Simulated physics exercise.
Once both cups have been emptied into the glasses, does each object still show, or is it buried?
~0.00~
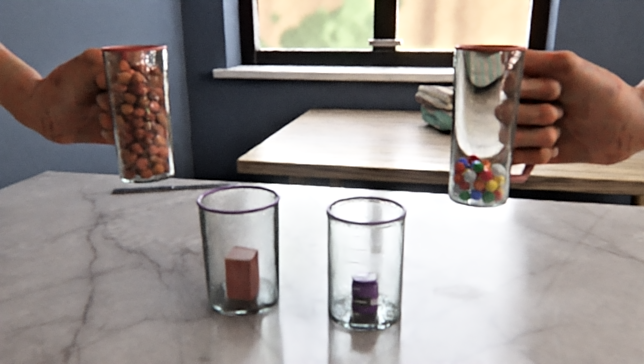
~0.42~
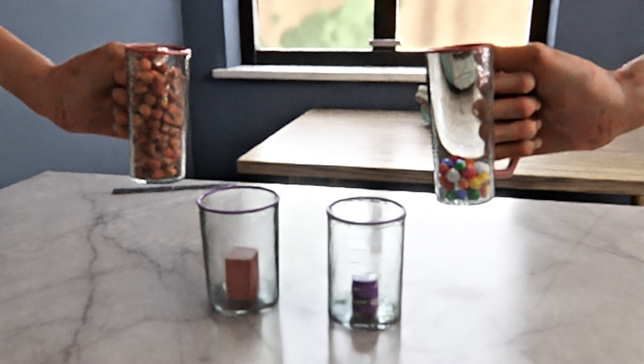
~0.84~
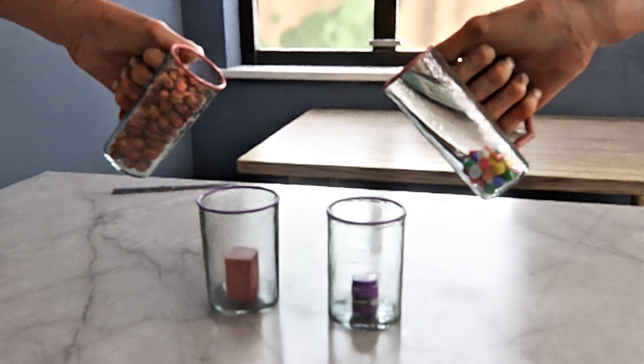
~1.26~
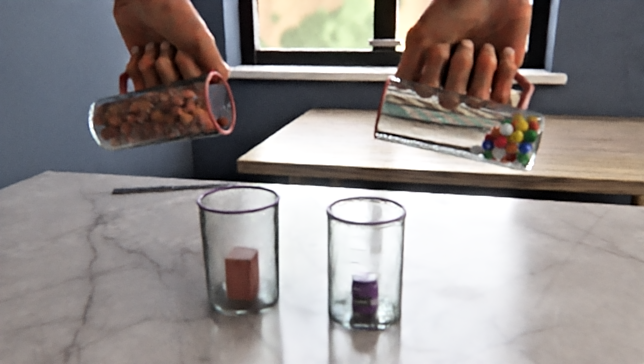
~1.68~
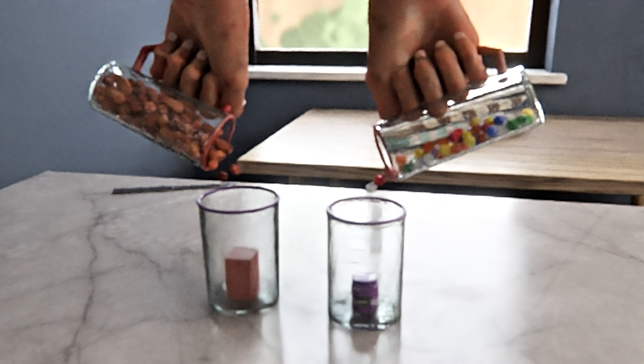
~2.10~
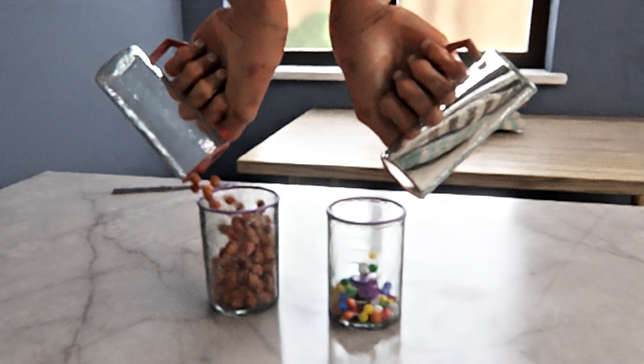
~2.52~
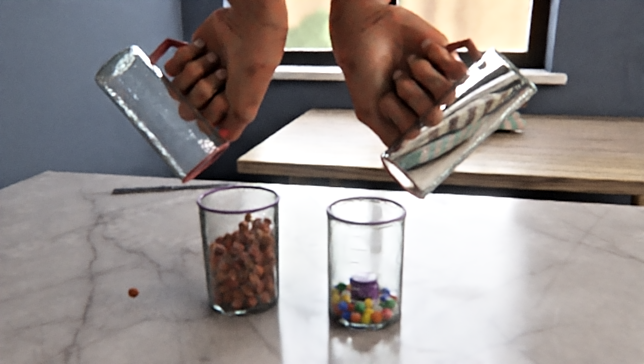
The reddish block on the left ends up hidden under the brown pieces. The purple object on the right still stands above the colourful beads.
On a pale marbled table by a window, a reddish block stands in the left clear glass and a small purple object in the right one. Two hands hold clear cups above them, the left packed with brown, nut-like pieces and the right holding a small amount of colourful beads. The hands move inward and tip the cups onto their sides, and the pieces begin to spill. Both cups turn over and empty into the glasses. The brown pieces bury the block, with a stray one on the table, while the purple object's top still shows above the beads.
